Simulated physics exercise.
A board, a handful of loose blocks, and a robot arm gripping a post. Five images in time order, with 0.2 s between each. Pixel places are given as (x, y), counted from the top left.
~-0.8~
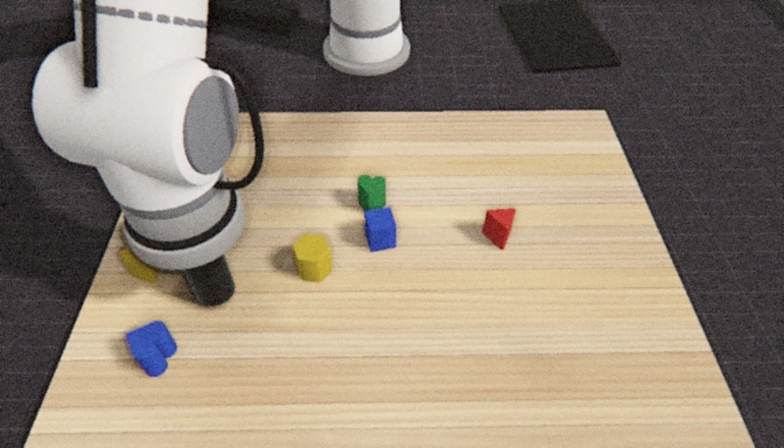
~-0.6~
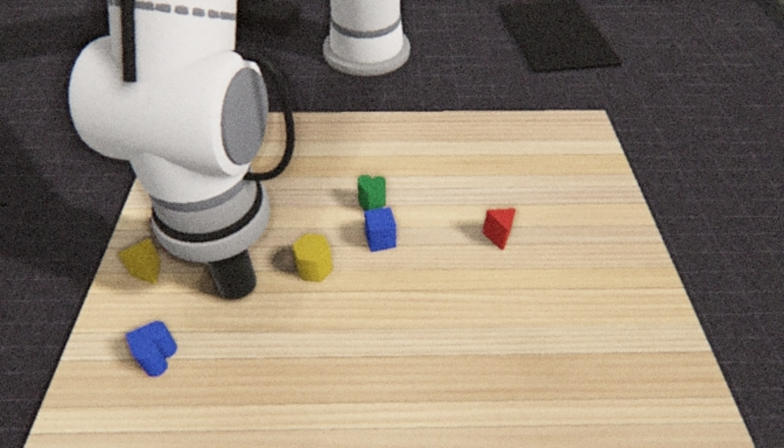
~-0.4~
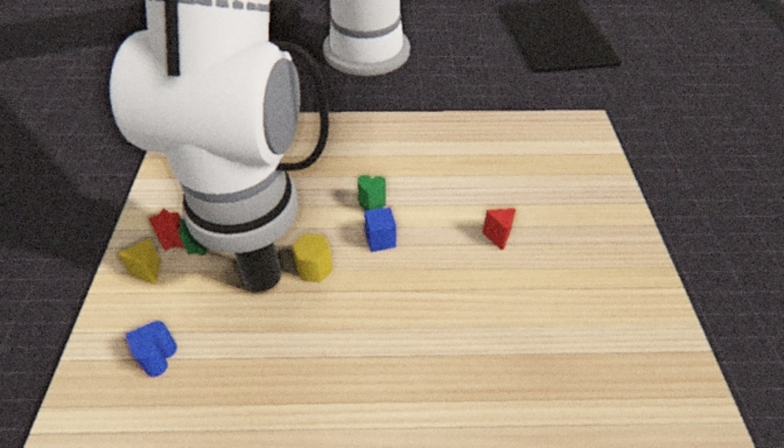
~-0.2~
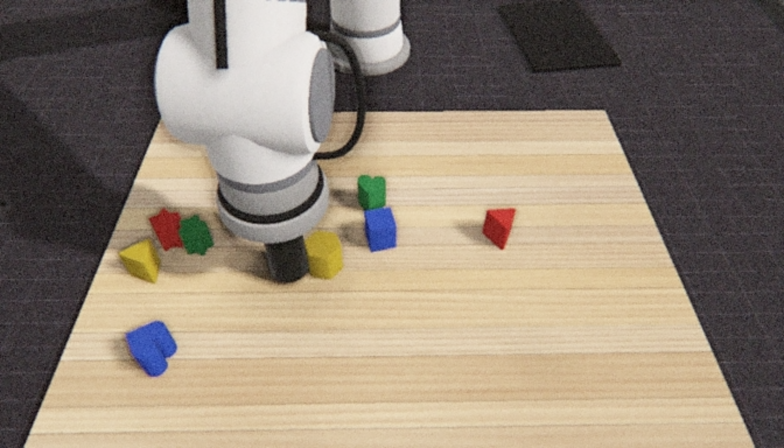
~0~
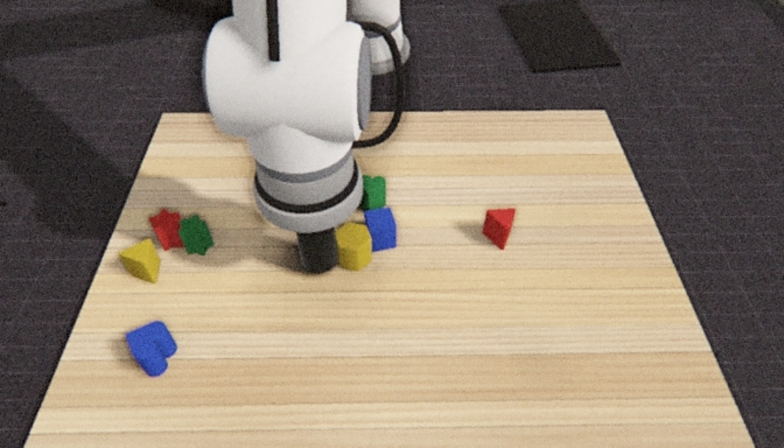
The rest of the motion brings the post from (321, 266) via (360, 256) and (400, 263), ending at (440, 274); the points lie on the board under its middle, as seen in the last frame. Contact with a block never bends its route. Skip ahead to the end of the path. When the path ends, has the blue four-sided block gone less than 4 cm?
Yes, that is how it ends up.
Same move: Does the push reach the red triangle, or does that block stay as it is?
Here's my answer: The red triangle remains in position.
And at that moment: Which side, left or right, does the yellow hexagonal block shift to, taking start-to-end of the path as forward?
It moves left.
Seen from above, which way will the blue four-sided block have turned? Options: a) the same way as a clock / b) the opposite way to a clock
It's b.
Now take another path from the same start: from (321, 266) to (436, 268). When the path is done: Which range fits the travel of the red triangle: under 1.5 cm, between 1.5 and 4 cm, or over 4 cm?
Overall it shifts less than 1.5 cm.
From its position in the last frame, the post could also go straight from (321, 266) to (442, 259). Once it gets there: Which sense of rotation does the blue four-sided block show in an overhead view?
It rotates counterclockwise.
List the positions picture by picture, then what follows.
In the first picture, post tip (216, 291); block tops, yellow hexagonal block (311, 247); green heart-shaped block (371, 182); blue four-sided block (380, 218); red triangle (503, 215).
In the second picture, post (238, 284); blocks unchanged.
In the third picture, post (263, 277); blocks unchanged.
In the fourth picture, post (290, 268); yellow hexagonal block (322, 244).
In the fifth picture, post (320, 260); yellow hexagonal block (352, 236); green heart-shaped block (371, 182); blue four-sided block (380, 218); red triangle (503, 215).
The first path, step by step. One third of the way, post (361, 249); yellow hexagonal block (396, 231); blue four-sided block (403, 209), turned 60° anticlockwise.
Two thirds of the way, post (400, 257); yellow hexagonal block (433, 230), turned 15° anticlockwise; blue four-sided block (406, 206), turned 70° anticlockwise.
At the end, post (440, 268); yellow hexagonal block (451, 226), turned 45° anticlockwise; green heart-shaped block in place; blue four-sided block (406, 206), turned 70° anticlockwise; red triangle in place.
